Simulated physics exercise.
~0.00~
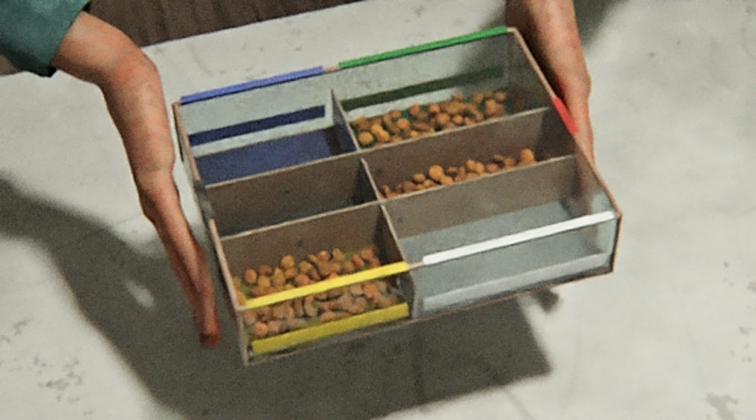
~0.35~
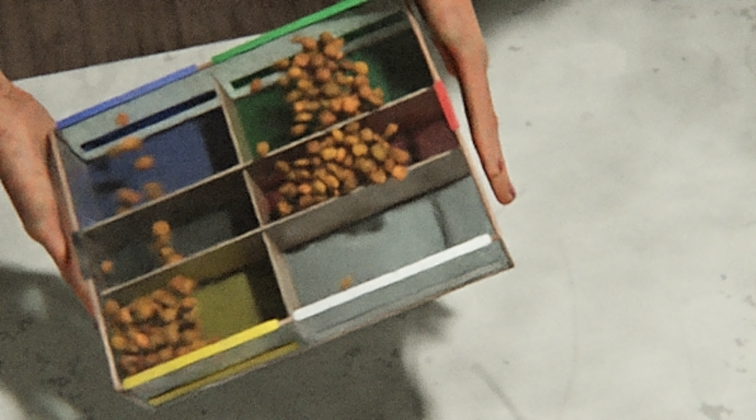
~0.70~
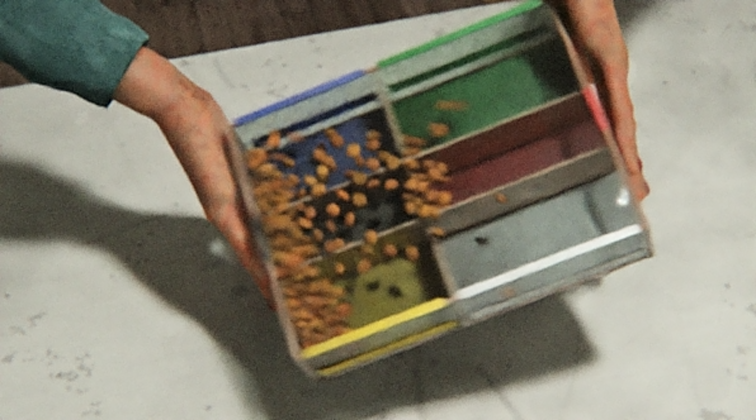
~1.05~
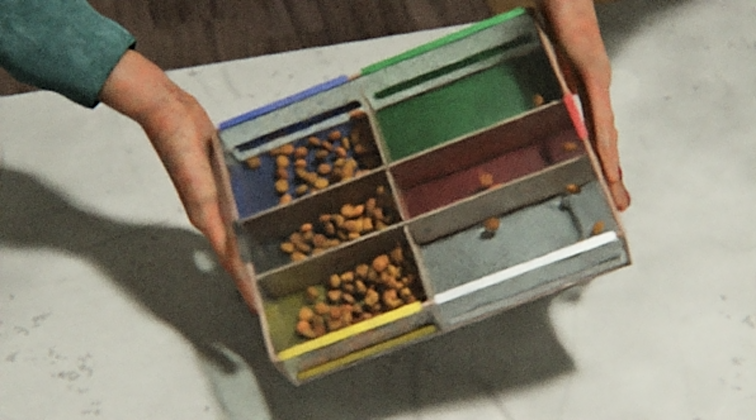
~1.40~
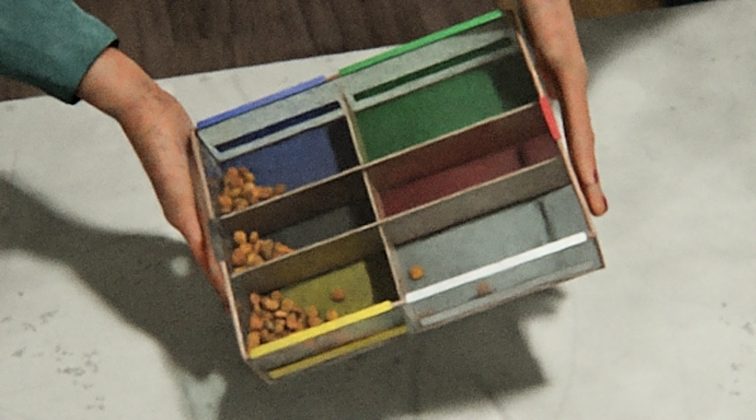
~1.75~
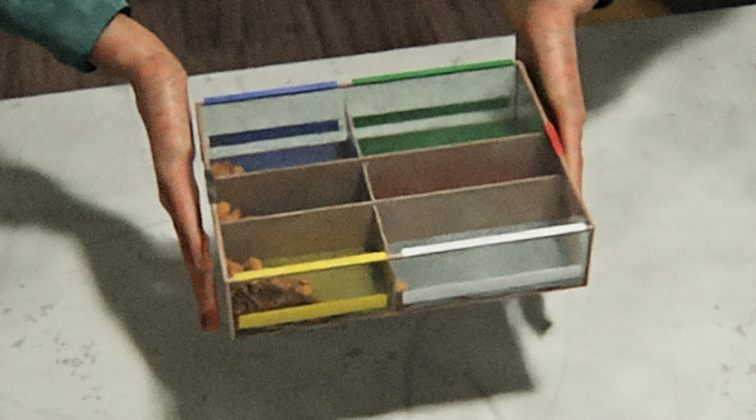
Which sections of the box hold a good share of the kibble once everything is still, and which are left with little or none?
The blue, black and yellow sections on the left each hold a good share of the kibble, with the most in yellow. The green, red and white sections on the right are left with next to none.
